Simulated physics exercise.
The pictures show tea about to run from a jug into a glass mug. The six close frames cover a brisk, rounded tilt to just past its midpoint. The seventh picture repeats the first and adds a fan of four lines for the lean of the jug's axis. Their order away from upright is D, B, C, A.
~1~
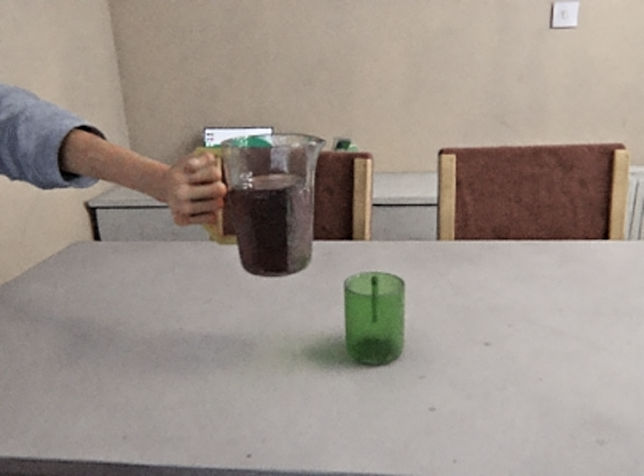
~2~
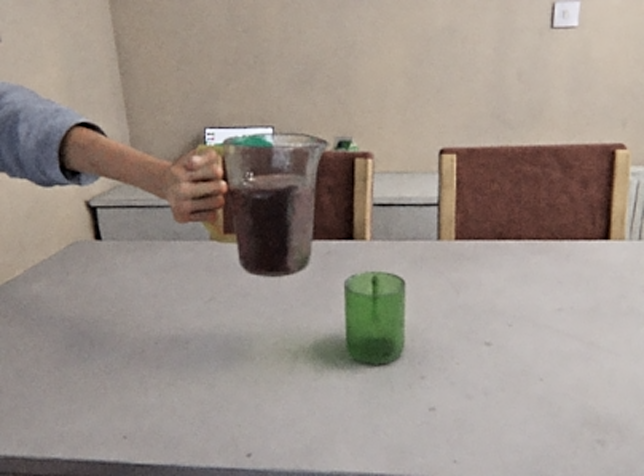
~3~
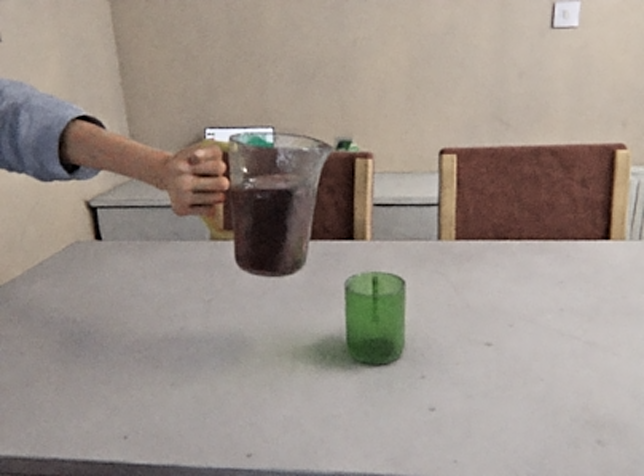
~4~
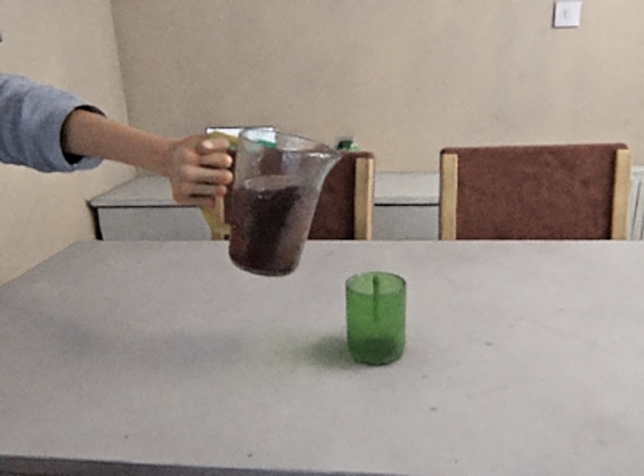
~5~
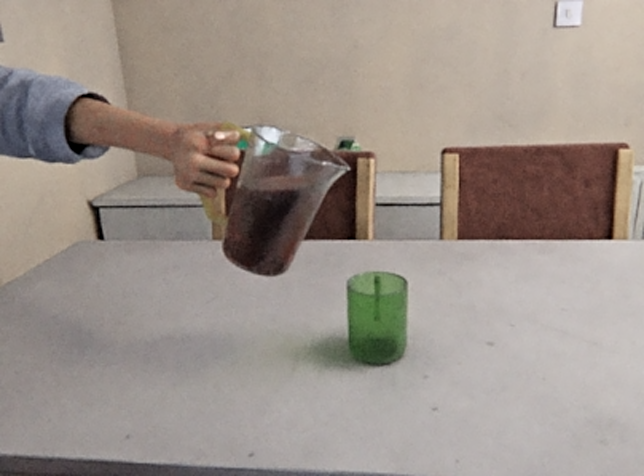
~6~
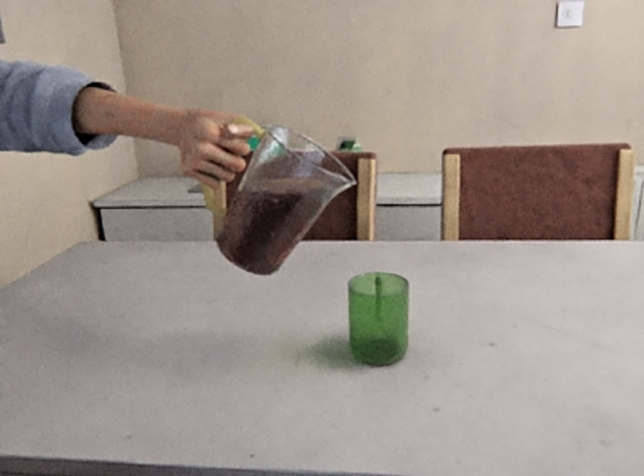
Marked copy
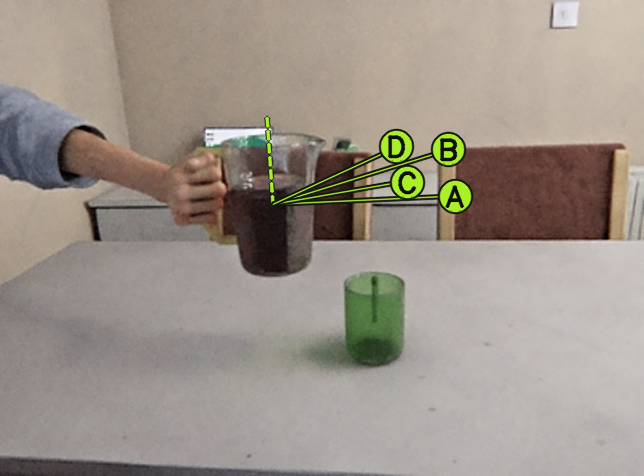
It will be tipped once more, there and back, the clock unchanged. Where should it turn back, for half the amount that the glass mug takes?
D beats the others.
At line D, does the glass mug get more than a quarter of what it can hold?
Yes, clearly.
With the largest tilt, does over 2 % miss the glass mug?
Yes, it does.
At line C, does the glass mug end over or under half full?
Over half.
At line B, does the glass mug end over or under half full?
Over half.
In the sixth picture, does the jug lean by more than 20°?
Yes.
In lime, A at (438, 196); B at (432, 154); C at (390, 183); D at (381, 154).
With A, the glass mug ends with about 90 % of what it can hold; 35 % of the tea is spilt.
With B, the glass mug ends with about 79 % of what it can hold; 9 % of the tea is spilt.
With C, the glass mug ends with about 89 % of what it can hold; 21 % of the tea is spilt.
With D, the glass mug ends with about 51 % of what it can hold; 6 % of the tea is spilt.
